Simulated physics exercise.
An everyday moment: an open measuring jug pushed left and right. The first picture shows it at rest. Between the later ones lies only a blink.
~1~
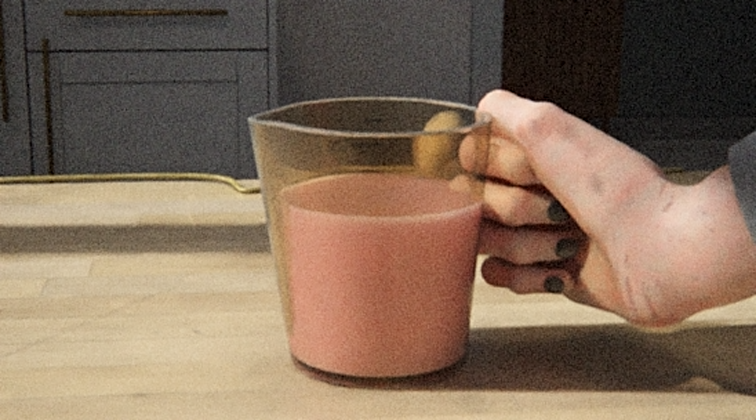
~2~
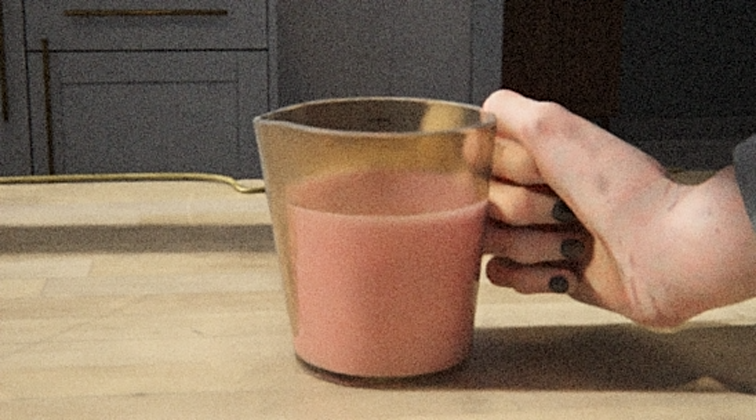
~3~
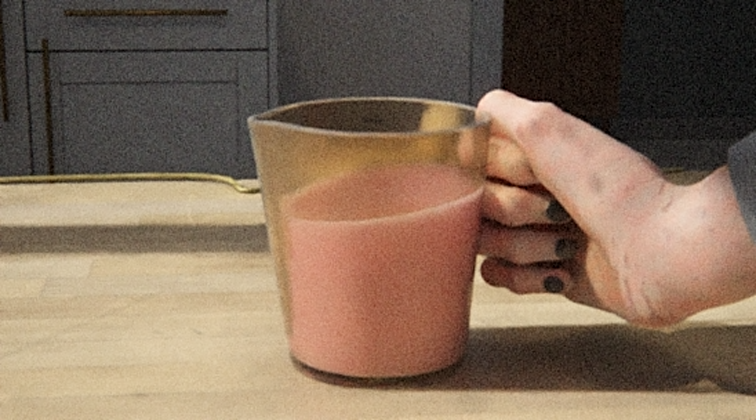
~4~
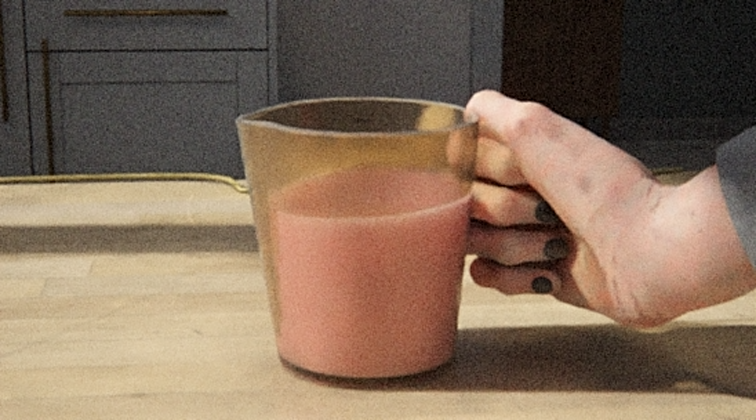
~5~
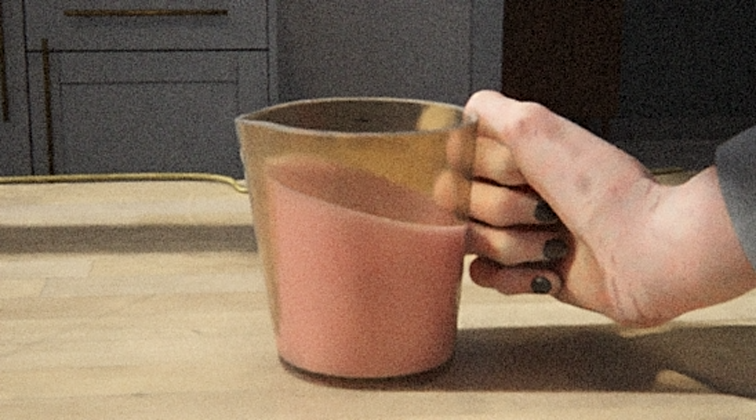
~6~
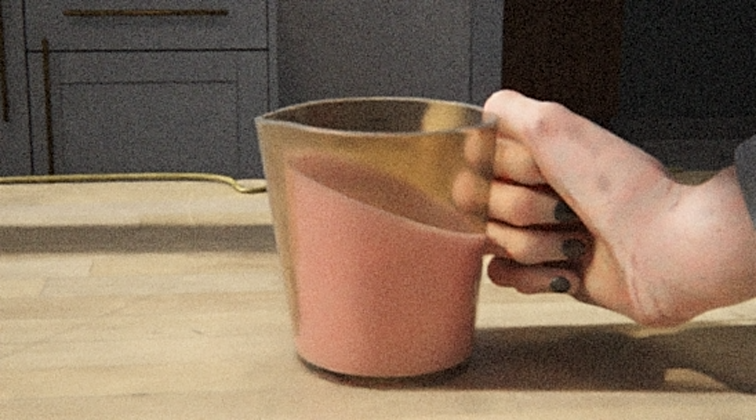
Pink liquid in a clear measuring jug sloshing up the right side, then higher up the left, as a hand shifts it sideways.
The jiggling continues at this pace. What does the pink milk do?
It spills.
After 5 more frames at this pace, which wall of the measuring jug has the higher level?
To the left wall.
Shortly, the highest wave so far goes over the rim.
At the finish, the highest wave so far goes over the rim; some is on the top.
